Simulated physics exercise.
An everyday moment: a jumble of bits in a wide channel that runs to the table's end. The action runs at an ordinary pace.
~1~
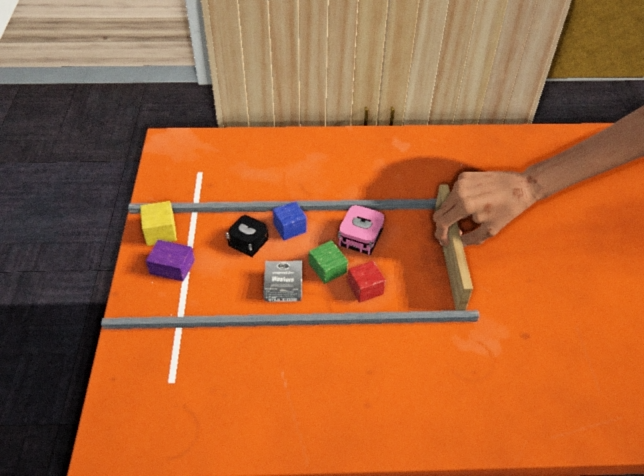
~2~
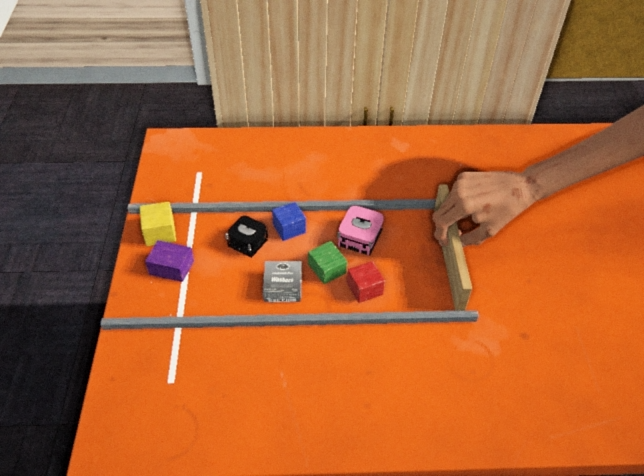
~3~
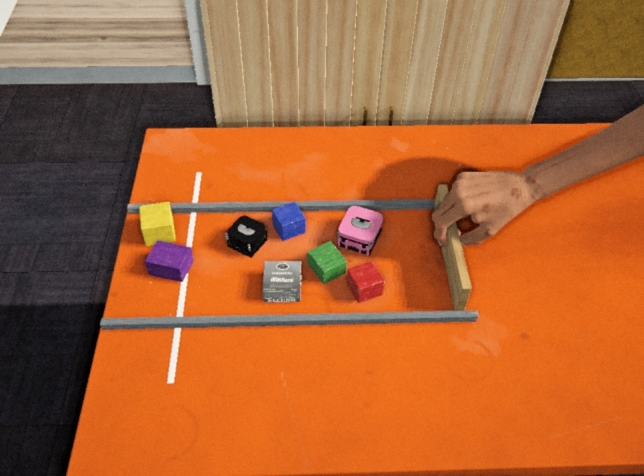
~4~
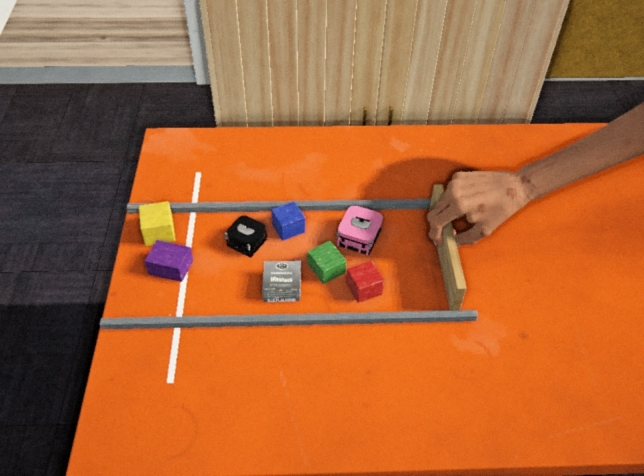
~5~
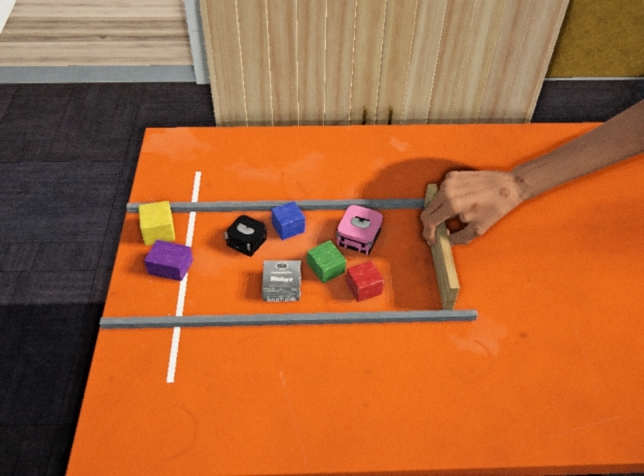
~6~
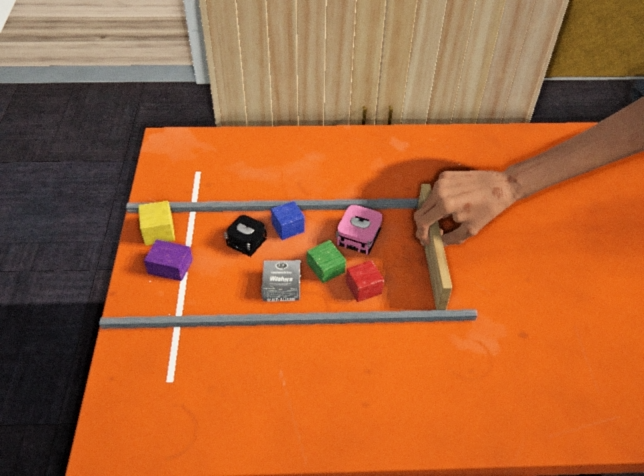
To begin with, a hand holds a wooden board upright at the right of a channel between two grey rails on an orange table, with coloured blocks, a black case and a grey box lying inside. The hand then slides the board slightly left, while the objects stay essentially still.
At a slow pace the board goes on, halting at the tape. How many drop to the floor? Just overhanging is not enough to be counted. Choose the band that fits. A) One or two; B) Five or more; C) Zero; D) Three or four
A, one or two.
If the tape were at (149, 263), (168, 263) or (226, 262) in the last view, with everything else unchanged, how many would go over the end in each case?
In order, the counts are 5, 2 and 0.
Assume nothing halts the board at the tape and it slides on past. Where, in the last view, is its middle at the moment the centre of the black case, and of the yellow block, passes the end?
Its middle is about (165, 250) and about (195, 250).
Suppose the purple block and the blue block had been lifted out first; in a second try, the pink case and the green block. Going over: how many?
Try 1: 0; try 2: 0.
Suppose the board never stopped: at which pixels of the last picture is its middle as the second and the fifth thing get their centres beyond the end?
At (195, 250) for the second, at (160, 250) for the fifth.
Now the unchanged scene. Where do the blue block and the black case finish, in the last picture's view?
The blue block ends at (142, 216) and the black case at (135, 244).
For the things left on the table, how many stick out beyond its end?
In total, 0 of them.
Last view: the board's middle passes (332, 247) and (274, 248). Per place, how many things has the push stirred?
I count 5 first and 6 after.
Soon after, none off yet; yellow block at rest near (157, 223); purple block at rest near (169, 260); black case at rest near (246, 236).
After that, none off yet; yellow block at rest near (157, 223); purple block at rest near (169, 260); black case displaced about its own width near (215, 244).
In the end, the number that fall off is one or two; gone, purple block and yellow block.
